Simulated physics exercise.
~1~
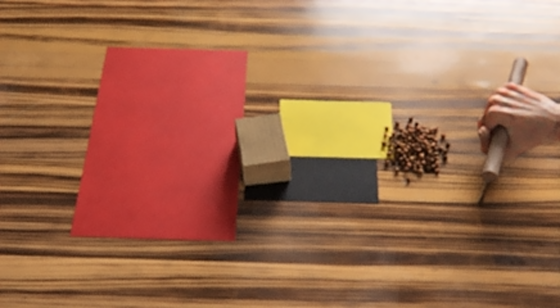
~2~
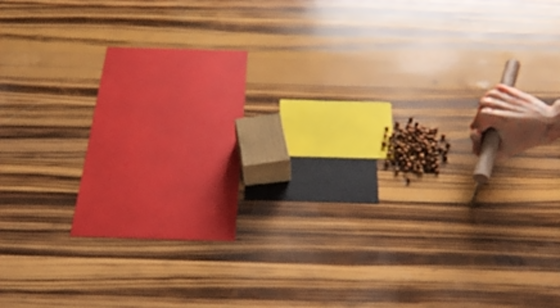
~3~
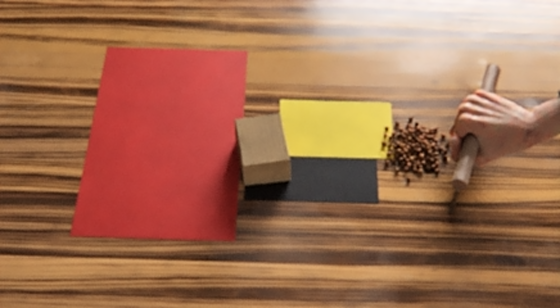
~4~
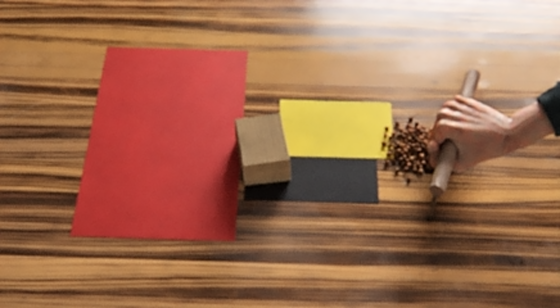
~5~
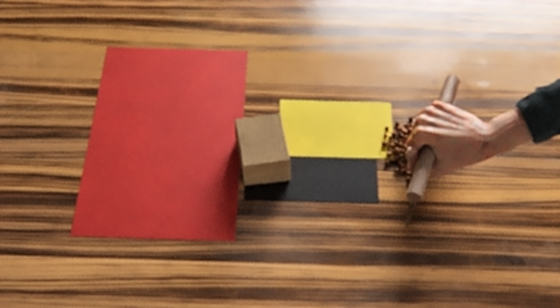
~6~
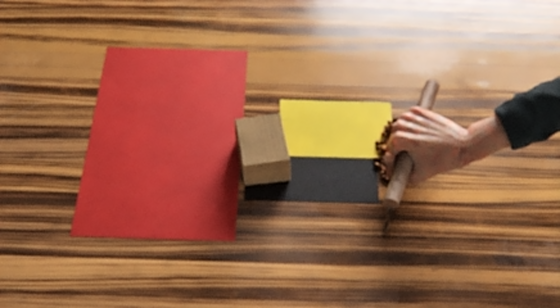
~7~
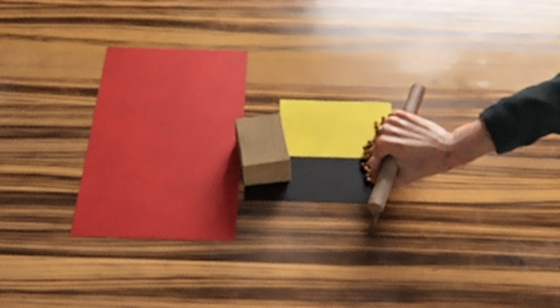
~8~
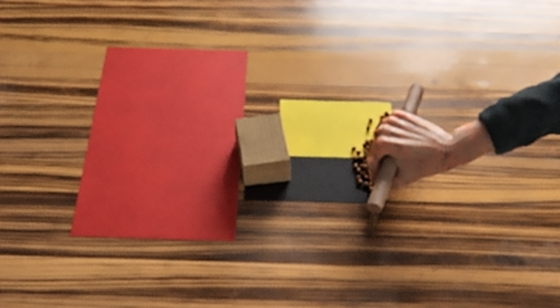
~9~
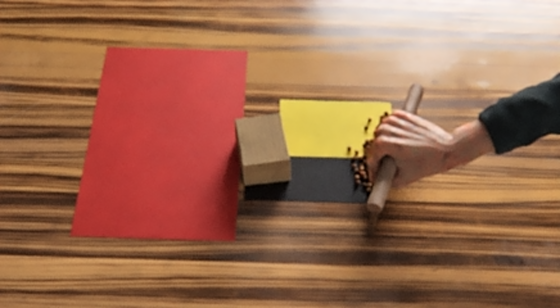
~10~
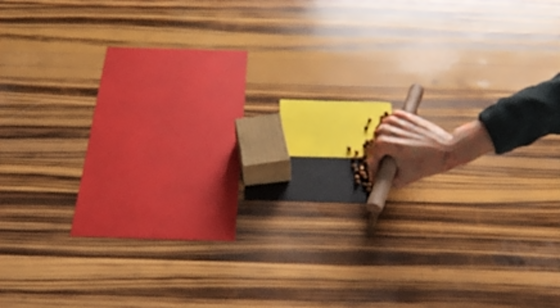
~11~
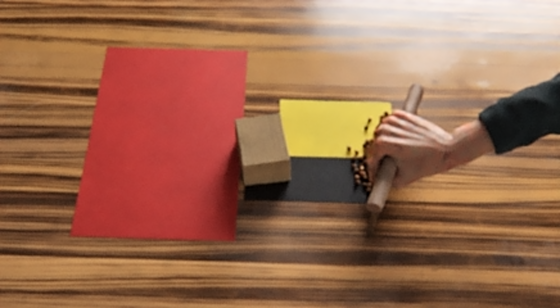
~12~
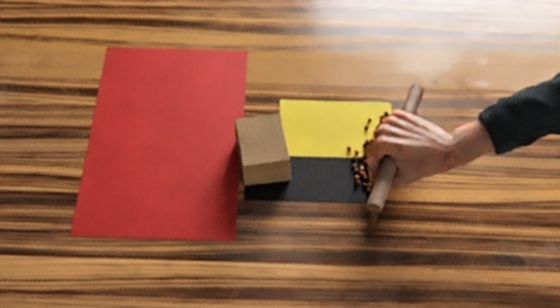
A hand gripping a brown bar slides it leftward across a striped wooden table, toward a loose pile of small dark reddish-brown balls. To the left of the pile lie a yellow mat and a black mat, then a tan block and a large red mat. The bar reaches the pile and pushes the balls left, bunching them along its edge and onto the nearer mats. It then halts short of the block, and the hand stays in place. At the end, the balls rest mostly on the yellow mat, with some on the black, some off the mats, and none on the red.
